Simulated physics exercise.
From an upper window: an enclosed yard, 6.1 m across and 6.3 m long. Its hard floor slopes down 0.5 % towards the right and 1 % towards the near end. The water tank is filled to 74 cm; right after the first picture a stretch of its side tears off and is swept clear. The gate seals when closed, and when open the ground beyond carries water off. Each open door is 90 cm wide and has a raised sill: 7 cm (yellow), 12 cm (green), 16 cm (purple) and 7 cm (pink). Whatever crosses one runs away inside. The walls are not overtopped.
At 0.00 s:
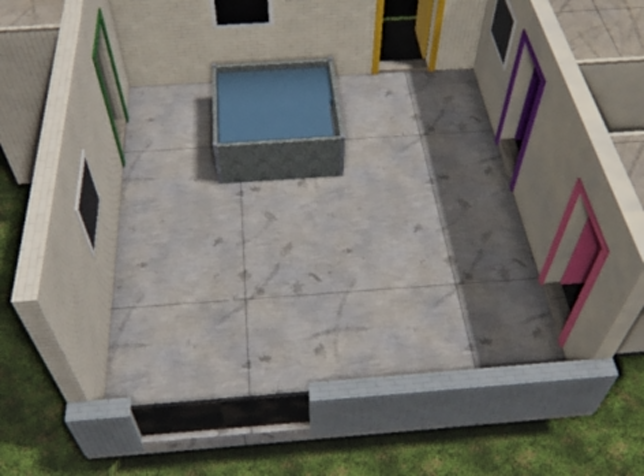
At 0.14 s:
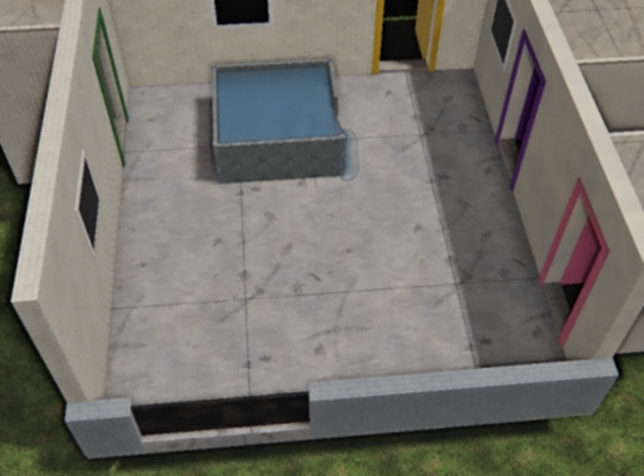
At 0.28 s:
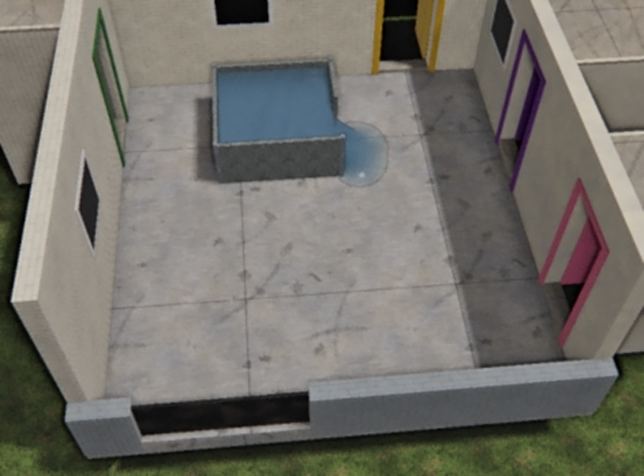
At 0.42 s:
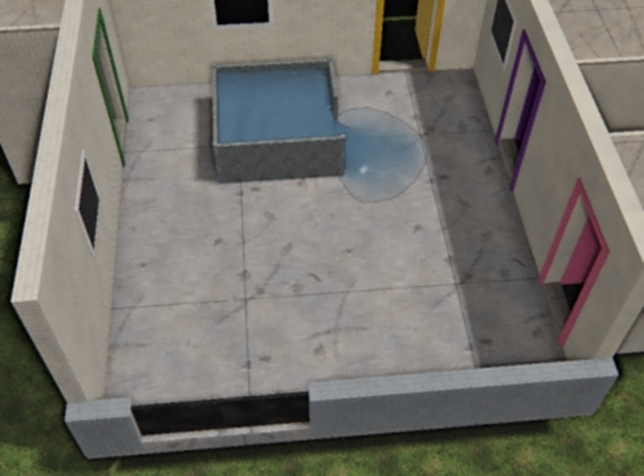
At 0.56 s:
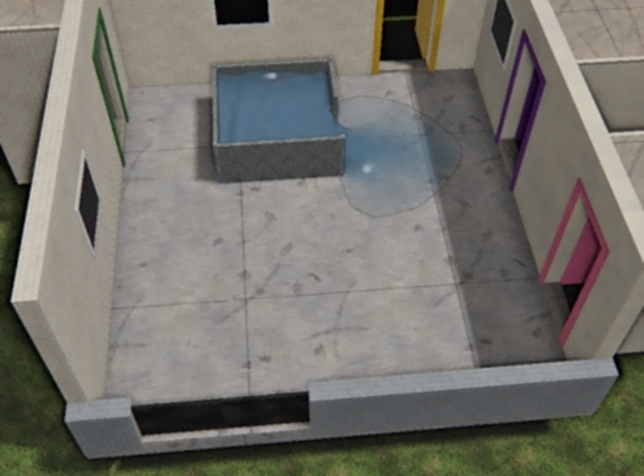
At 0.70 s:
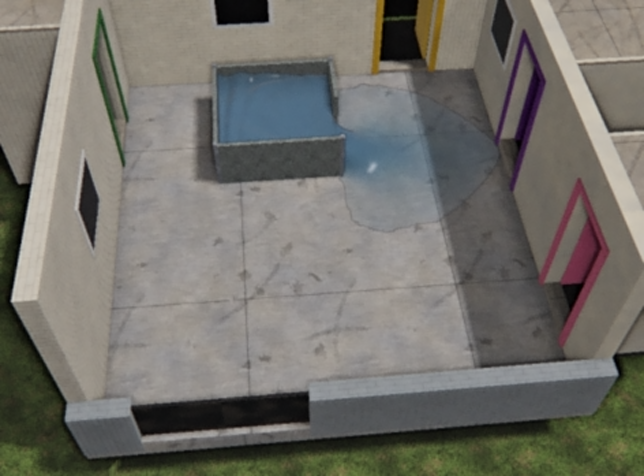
A walled yard with a stone water tank, its right side breaking open and water spreading rightward across the pale floor onto the darker strip.
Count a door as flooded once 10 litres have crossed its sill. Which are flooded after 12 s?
The water let in: At the yellow door it passes the limit; at the green door it keeps below the limit; at the purple door it exceeds the limit; at the pink door it exceeds the limit.
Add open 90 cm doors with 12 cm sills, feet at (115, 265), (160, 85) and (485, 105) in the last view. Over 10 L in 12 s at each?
In turn: Below, below, past it.
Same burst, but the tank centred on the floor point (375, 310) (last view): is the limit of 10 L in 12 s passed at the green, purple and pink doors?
Against that limit: Green below, purple below, pink above.
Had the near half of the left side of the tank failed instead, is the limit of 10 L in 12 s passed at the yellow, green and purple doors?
Then: Yellow under, green over, purple not over.
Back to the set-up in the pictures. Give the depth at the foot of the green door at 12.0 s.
About 4.0 cm.
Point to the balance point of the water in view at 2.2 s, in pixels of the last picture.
At about (355, 152).
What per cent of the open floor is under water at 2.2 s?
About 30 per cent.
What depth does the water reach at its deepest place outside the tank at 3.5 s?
About 25 cm.
After 1.4 s water covers 25 % of the floor and is deepest (36 cm) near (349, 158); yellow door 5 cm at the sill, 0 L in, green door not reached, purple door 31 cm at the sill, 36 L in, pink door not reached.
After 2.2 s water covers 30 % of the floor and is deepest (34 cm) near (466, 70); yellow door 7 cm at the sill, 0 L in, green door not reached, purple door 30 cm at the sill, 105 L in, pink door 12 cm at the sill, 1 L in.
After 3.5 s water covers 40 % of the floor and is deepest (25 cm) near (552, 390); yellow door 9 cm at the sill, 8 L in, green door not reached, purple door 20 cm at the sill, 152 L in, pink door 9 cm at the sill, 10 L in.
After 7.0 s water covers 80 % of the floor and is deepest (17 cm) near (552, 390); yellow door 7 cm at the sill, 17 L in, green door 4 cm at the sill, 0 L in, purple door 14 cm at the sill, 164 L in, pink door 10 cm at the sill, 22 L in.
After 12.0 s water covers 100 % of the floor and is deepest (11 cm) near (552, 390); yellow door 4 cm at the sill, 17 L in, green door 4 cm at the sill, 0 L in, purple door 6 cm at the sill, 164 L in, pink door 8 cm at the sill, 54 L in.
